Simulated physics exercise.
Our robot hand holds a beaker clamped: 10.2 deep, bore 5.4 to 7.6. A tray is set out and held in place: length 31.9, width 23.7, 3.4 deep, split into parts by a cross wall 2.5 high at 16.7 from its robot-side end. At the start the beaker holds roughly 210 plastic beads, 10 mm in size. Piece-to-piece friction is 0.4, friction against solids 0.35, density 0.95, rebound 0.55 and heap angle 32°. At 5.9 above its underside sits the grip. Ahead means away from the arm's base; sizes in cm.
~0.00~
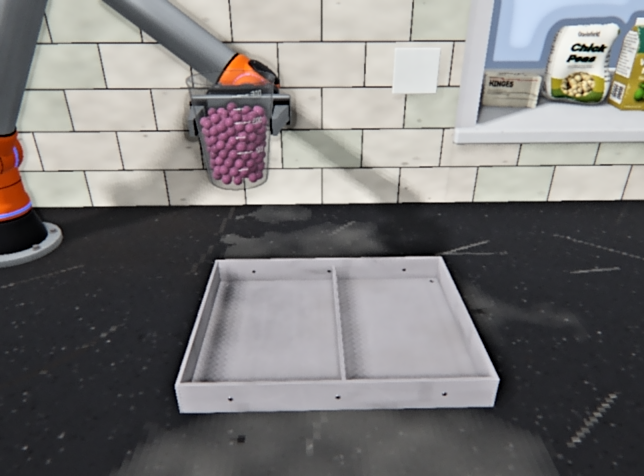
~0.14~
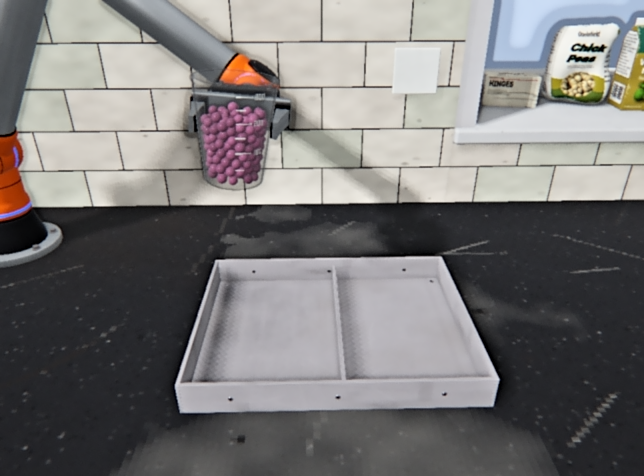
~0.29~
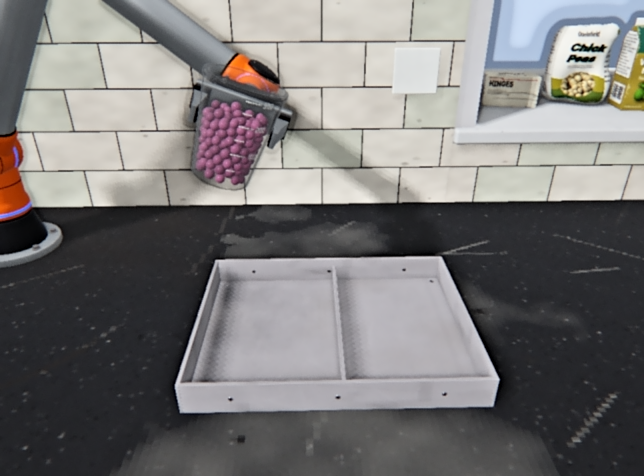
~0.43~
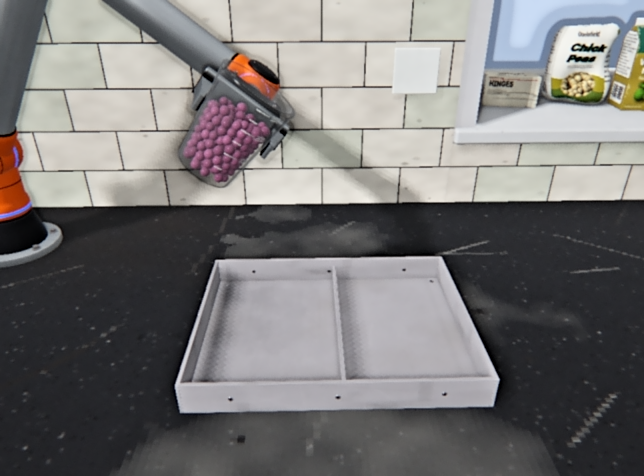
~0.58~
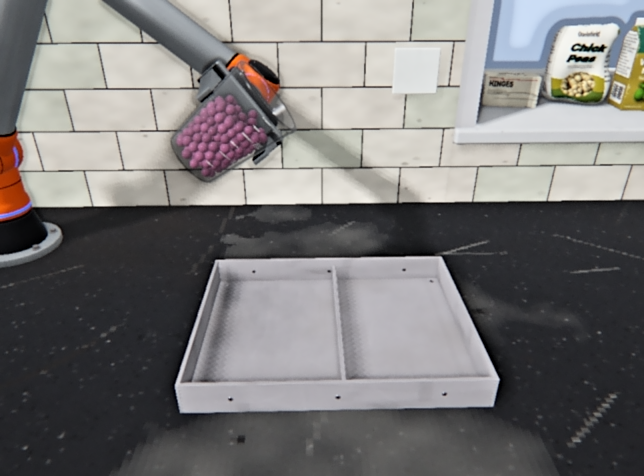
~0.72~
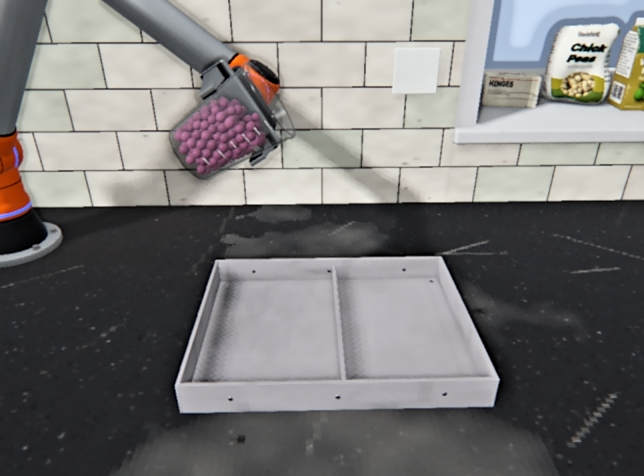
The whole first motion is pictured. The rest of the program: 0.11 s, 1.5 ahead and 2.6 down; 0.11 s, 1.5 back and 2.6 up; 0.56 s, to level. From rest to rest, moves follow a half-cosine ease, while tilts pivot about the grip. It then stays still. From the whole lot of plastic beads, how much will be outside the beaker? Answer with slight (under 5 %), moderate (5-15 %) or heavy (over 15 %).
Slight.
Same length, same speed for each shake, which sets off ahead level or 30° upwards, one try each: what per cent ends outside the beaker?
It comes to around 5 per cent on the first try and around 5 per cent on the second.
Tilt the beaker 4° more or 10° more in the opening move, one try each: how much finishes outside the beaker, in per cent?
Estimates: 0 % then 0 %.
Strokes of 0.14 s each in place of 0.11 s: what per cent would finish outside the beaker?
Then about 0 per cent.
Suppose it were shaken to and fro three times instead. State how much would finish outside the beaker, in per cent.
My guess is near 0 per cent.
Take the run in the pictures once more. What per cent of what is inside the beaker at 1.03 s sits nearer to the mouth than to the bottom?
Some 35 percent is in that half.
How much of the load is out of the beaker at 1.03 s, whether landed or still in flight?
Roughly 0 per cent by then.
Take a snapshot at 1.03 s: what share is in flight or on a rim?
Reading at that time: Some 0 per cent.
After 1.03 s, tilted 54° forward, highest piece 28 above the table; 210 in the beaker.
After 1.34 s, tilted 10° forward, highest piece 30 above the table; 210 in the beaker.
After 1.70 s, level, highest piece 30 above the table; 210 in the beaker.
After 2.75 s, level, highest piece 30 above the table; 210 in the beaker.
In the end, 210 in the beaker. That is 0 % outside the beaker.
